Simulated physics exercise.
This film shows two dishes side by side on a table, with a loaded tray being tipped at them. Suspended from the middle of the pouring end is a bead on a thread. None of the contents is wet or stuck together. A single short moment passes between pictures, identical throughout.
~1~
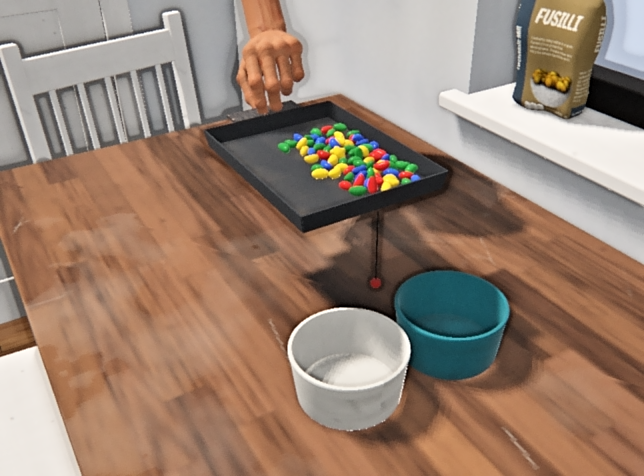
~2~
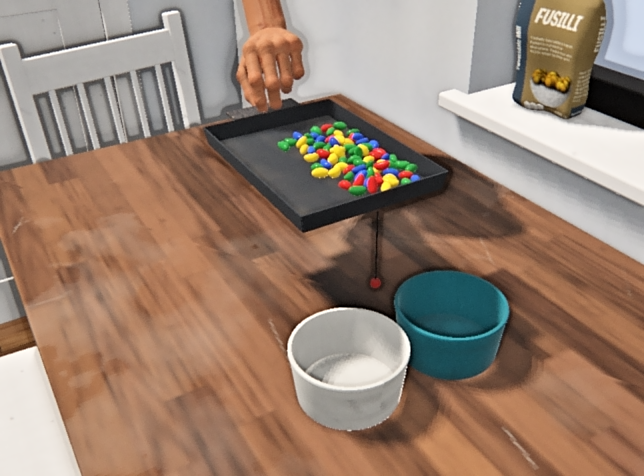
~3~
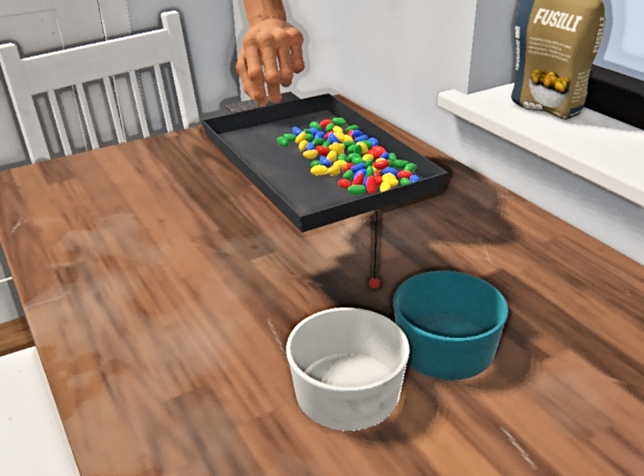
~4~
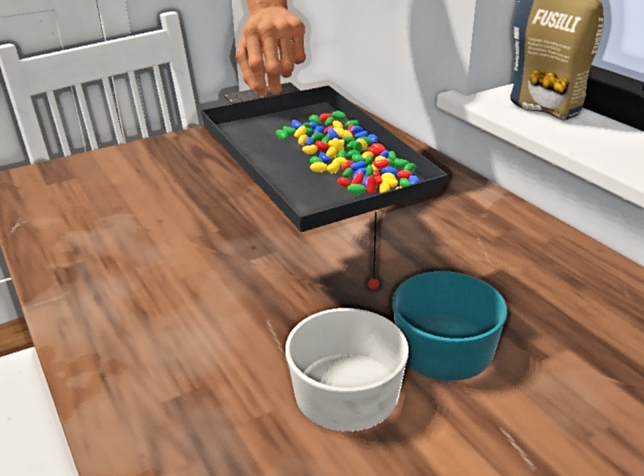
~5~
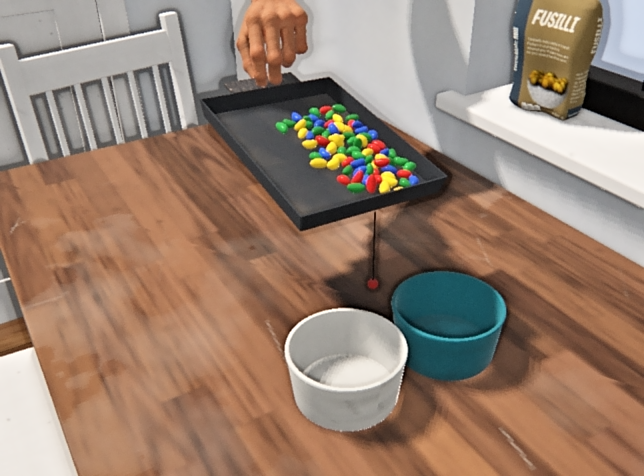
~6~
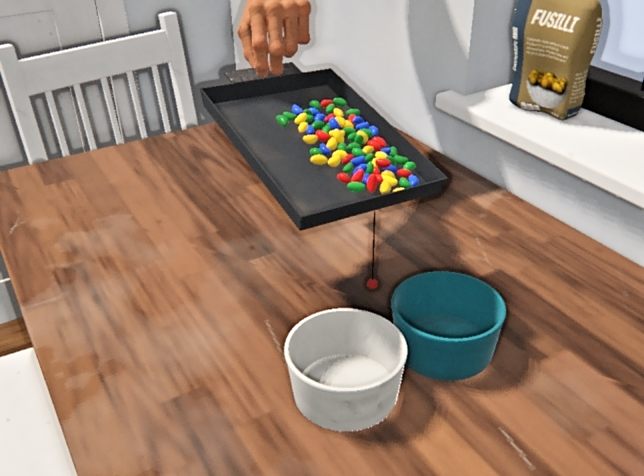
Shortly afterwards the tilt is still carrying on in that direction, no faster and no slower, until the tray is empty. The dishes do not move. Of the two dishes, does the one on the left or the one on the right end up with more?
I'd say the right dish gets the lion's share of it.
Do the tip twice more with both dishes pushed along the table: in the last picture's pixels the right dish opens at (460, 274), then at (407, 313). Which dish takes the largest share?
Try 1 - the dish at right; try 2 - the dish at right.
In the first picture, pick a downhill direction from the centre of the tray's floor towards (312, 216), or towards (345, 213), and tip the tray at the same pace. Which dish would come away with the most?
The first slope favours the dish to the left, the second the dish to the left.
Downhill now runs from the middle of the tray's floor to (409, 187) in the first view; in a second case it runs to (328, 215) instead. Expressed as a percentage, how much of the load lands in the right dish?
About 70 %, then 0 %.
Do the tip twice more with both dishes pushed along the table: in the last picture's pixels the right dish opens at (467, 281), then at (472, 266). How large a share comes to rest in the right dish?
50 and 30 %.
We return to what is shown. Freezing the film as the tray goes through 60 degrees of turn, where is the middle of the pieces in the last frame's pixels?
I'd put the middle of the pieces at roughly (391, 157).
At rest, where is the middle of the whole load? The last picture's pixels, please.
Once it all stops, the middle lies near (444, 347).
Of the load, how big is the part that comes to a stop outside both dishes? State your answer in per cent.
It comes to 10 per cent or so.
Just after the last frame, tray tipped steeply; every one on the tray.
A moment on, tray tipped right over; almost all on the tray; just a few in the right dish; about a tenth in the air.
Further on, tray tipped past a quarter turn; about a tenth in the left dish; the larger part in the right dish; about a tenth outside both.
When it is over, tray tipped past a quarter turn; about a tenth in the left dish; the larger part in the right dish; about a tenth outside both.
